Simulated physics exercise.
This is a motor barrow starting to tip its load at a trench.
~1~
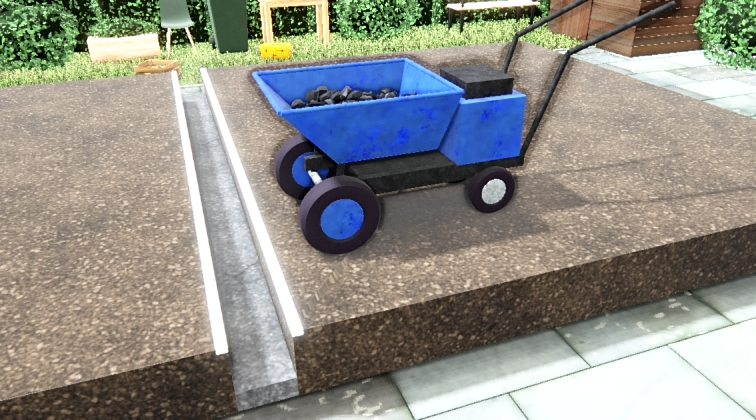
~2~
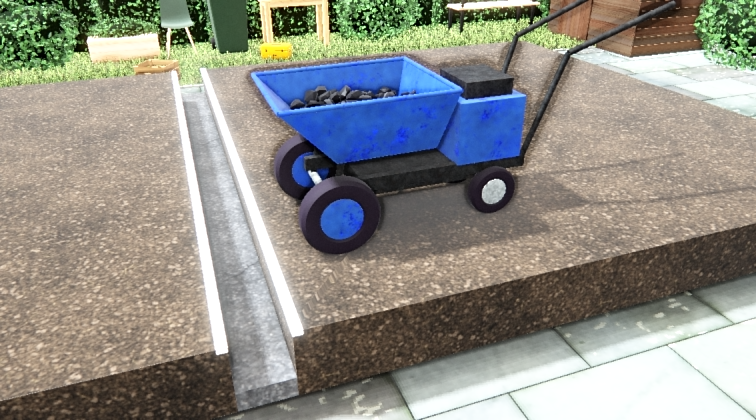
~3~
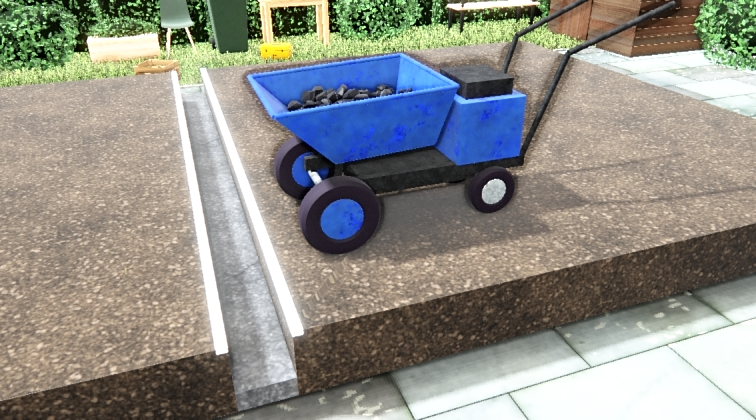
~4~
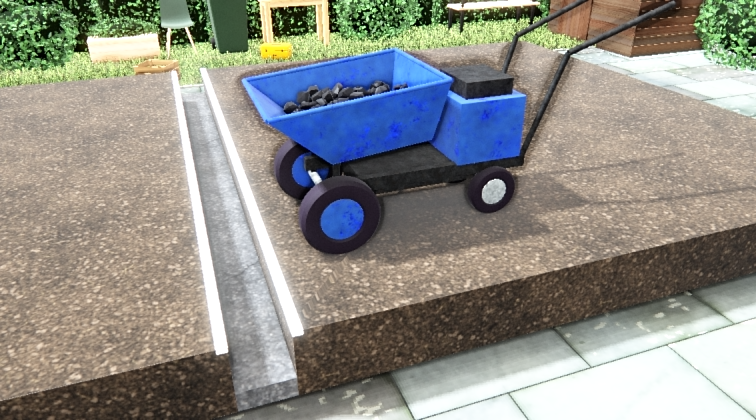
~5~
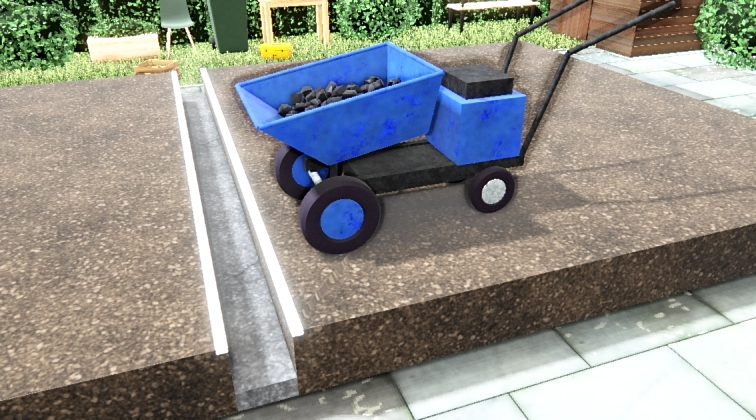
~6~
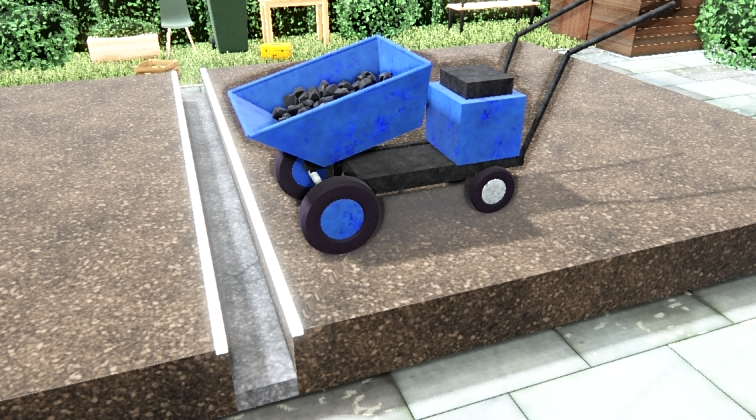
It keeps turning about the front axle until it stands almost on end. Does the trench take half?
Between the edges lies only the smaller part of the load.
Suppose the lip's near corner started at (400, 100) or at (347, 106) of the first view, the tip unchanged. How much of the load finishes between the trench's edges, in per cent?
The first gives 30 %, the second 100 %.
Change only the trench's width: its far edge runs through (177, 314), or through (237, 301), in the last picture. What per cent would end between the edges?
Roughly 80 per cent, and 0 per cent.
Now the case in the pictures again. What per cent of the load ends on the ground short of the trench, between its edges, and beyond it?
In per cent, short 0, between 5 and beyond 75.
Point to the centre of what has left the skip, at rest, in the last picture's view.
At about (168, 244).
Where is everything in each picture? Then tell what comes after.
In the first picture, lip of the skip (281, 114), level; top of the load (365, 101), lumps of coal; first edge of the trench (283, 291); far edge (214, 306), the trench under half as wide as the skip, and about as deep as wide.
In the second picture, lip of the skip (279, 114), level; top of the load (364, 100).
In the third picture, lip of the skip (275, 117), tipped barely; top of the load (370, 103).
In the fourth picture, lip of the skip (268, 122), tipped a little; top of the load (365, 100).
In the fifth picture, lip of the skip (259, 128), tipped a little; top of the load (372, 101).
In the sixth picture, lip of the skip (250, 137), tipped clearly; top of the load (381, 90); first edge of the trench (283, 291); far edge (214, 306).
Just after the last frame, skip tipped steeply; every one in the skip.
A moment on, skip tipped steeply; the larger part in the skip; about a tenth beyond it.
Further on, skip tipped right over; roughly a quarter in the skip; just a few in or heaped over the trench; the larger part beyond it.
When it is over, skip tipped right over; roughly a quarter in the skip; about a tenth in or heaped over the trench; the larger part beyond it.
